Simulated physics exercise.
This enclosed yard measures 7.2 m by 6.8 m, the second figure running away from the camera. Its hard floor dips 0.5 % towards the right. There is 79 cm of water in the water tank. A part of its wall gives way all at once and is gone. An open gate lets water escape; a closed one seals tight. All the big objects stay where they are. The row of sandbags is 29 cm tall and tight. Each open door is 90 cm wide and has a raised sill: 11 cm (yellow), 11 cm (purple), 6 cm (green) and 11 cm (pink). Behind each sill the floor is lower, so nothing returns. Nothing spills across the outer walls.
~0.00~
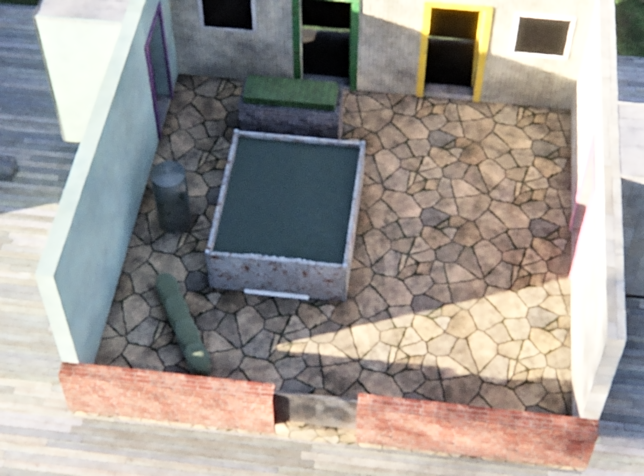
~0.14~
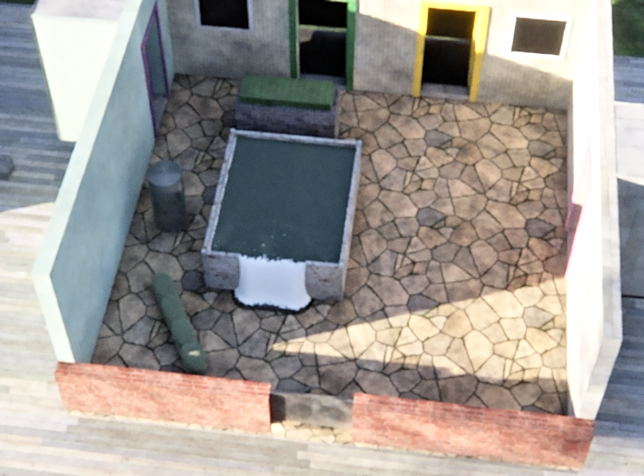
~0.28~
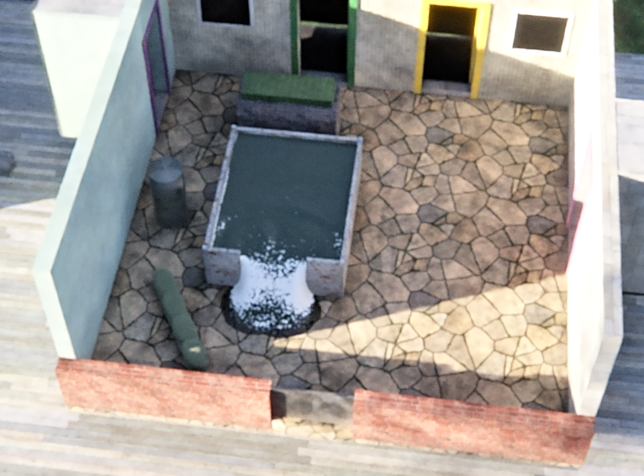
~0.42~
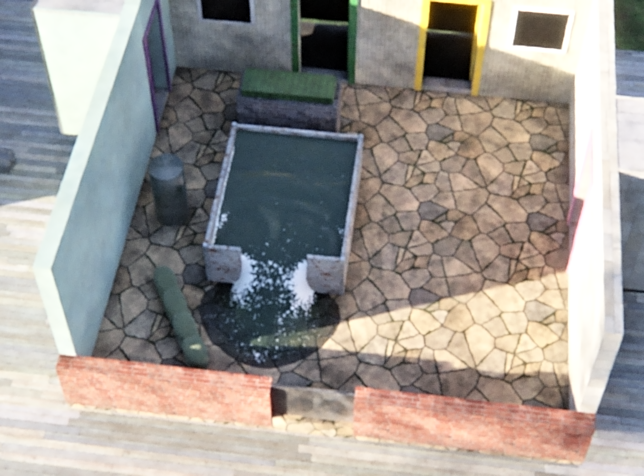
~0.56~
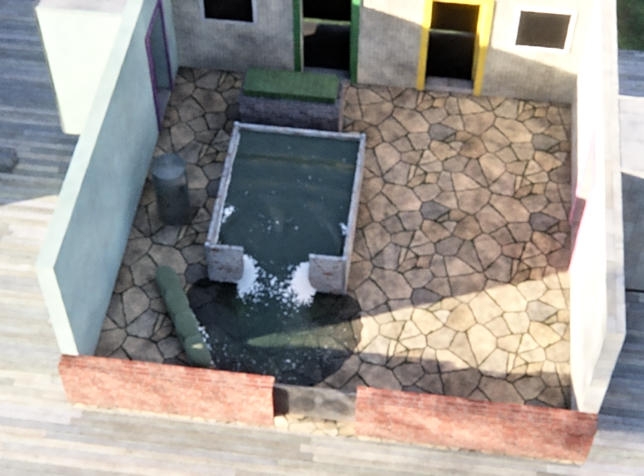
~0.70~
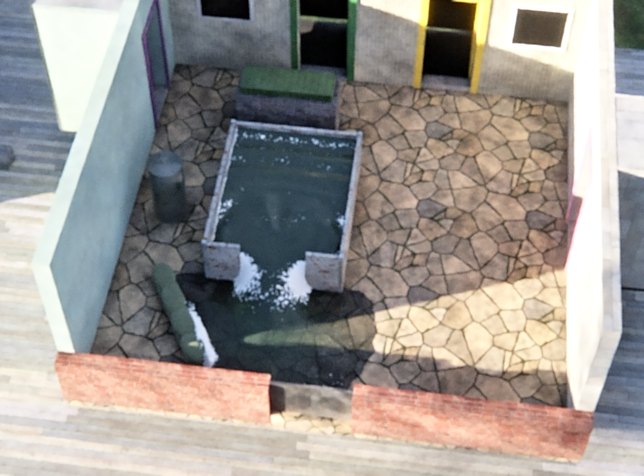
The video shows a stone-paved walled yard with a rectangular water tank whose near wall suddenly gives way; water gushes out in white foam through the gap, spreading across the paving toward the low brick wall and around a green cylindrical object.
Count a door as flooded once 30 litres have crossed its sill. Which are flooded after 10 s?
The water let in: At the yellow door it does not reach the limit; at the purple door it does not reach the limit; at the green door it goes over the limit; at the pink door it stays under the limit.
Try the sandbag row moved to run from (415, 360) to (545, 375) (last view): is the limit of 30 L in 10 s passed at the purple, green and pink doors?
Against that limit: Purple under, green under, pink below.
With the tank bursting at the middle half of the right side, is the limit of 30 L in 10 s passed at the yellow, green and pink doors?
Against that limit: Yellow under, green under, pink above.
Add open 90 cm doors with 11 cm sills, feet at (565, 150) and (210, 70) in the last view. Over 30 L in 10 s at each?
In turn: Below, not over.
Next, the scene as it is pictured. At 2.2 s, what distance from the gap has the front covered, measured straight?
About 5.0 m.
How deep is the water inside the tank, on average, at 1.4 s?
About 58 cm.
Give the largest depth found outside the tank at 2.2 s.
About 45 cm.
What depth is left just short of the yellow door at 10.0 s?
Some 11.0 cm.
After 1.4 s water covers 20 % of the floor and is deepest (51 cm) near (227, 395); yellow door not reached, purple door not reached, green door not reached, pink door not reached.
After 2.2 s water covers 30 % of the floor and is deepest (45 cm) near (215, 394); yellow door not reached, purple door not reached, green door not reached, pink door not reached.
After 3.5 s water covers 45 % of the floor and is deepest (32 cm) near (547, 433); yellow door not reached, purple door not reached, green door not reached, pink door 6 cm at the sill, 0 L in.
After 6.0 s water covers 80 % of the floor and is deepest (24 cm) near (547, 433); yellow door 8 cm at the sill, 0 L in, purple door 2 cm at the sill, 0 L in, green door not reached, pink door 9 cm at the sill, 0 L in.
After 10.0 s water covers 95 % of the floor and is deepest (16 cm) near (286, 108); yellow door 11 cm at the sill, 3 L in, purple door 9 cm at the sill, 0 L in, green door 15 cm at the sill, 60 L in, pink door 7 cm at the sill, 0 L in.
